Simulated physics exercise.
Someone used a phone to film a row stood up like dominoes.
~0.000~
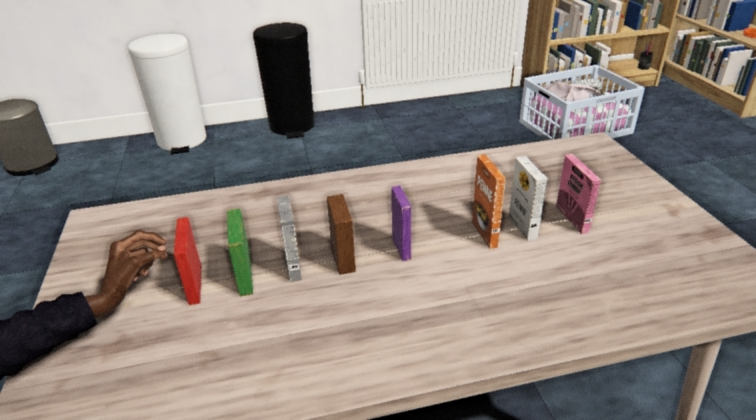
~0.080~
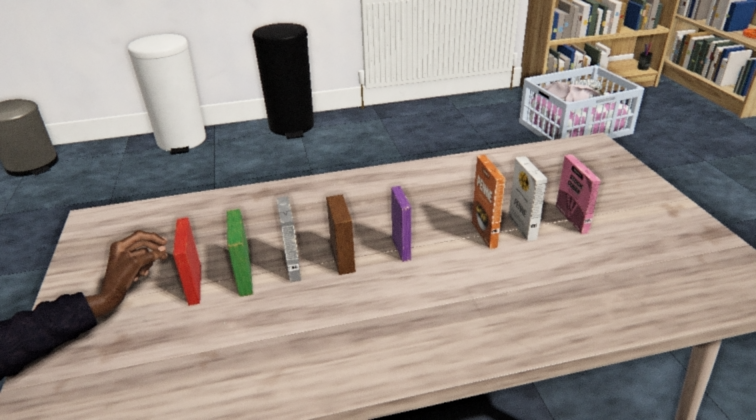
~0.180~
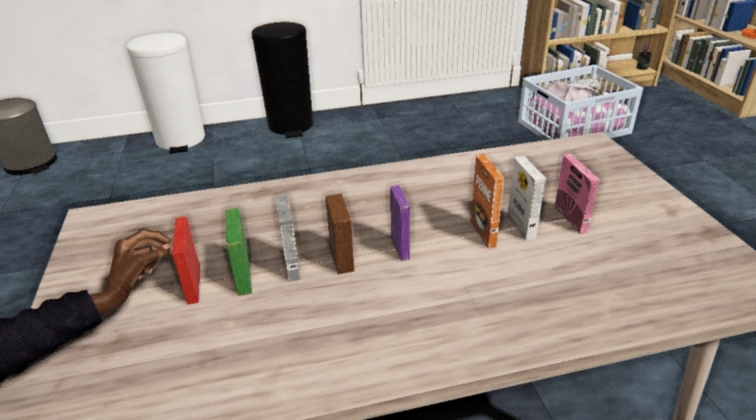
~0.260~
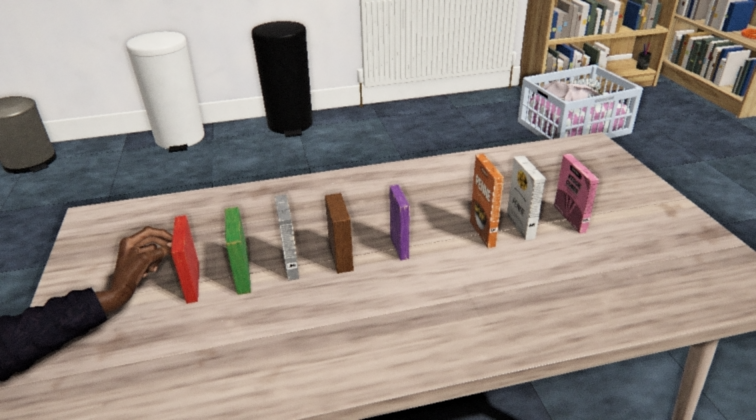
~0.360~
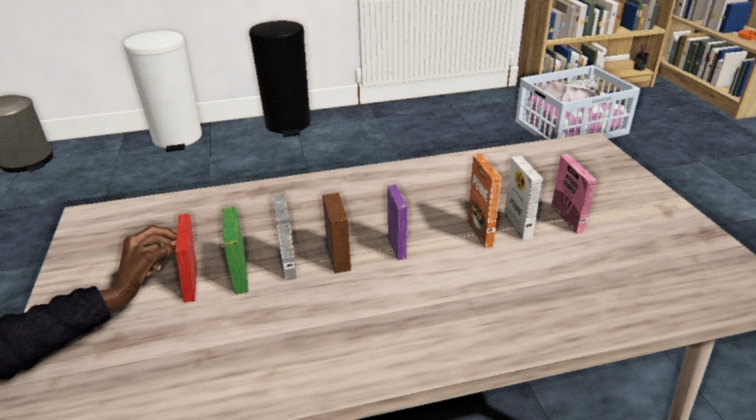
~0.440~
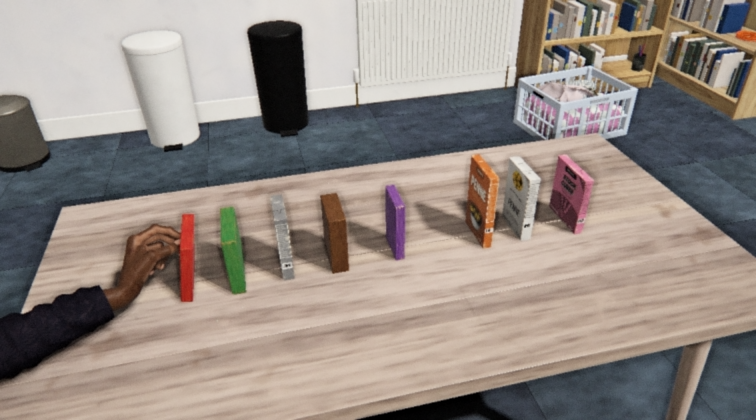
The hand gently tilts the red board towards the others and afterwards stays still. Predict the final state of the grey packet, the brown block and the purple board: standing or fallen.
Outcome: The grey packet will not stay erect, the brown block will not stay erect, the purple board will not stay erect.
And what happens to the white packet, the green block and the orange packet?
The white packet remains standing; the green block goes down; the orange packet remains standing.
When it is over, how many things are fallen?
The count is 5.
After 0.94 s, red board 71° over; grey packet turned 35° from how it was put near (308, 236); brown block turned 11° from how it was put near (341, 231); green block turned 62° from how it was put.
After 1.24 s, red board 75° over; purple board on its side near (438, 240); grey packet turned 70° from how it was put near (327, 245); brown block on its side near (374, 243).
In the end (3.7 s), toppled on the table, purple board, brown block, grey packet and green block; the other 2 unmoved. At the end, from the last picture's camera, grey packet near (331, 246), brown block near (377, 245).
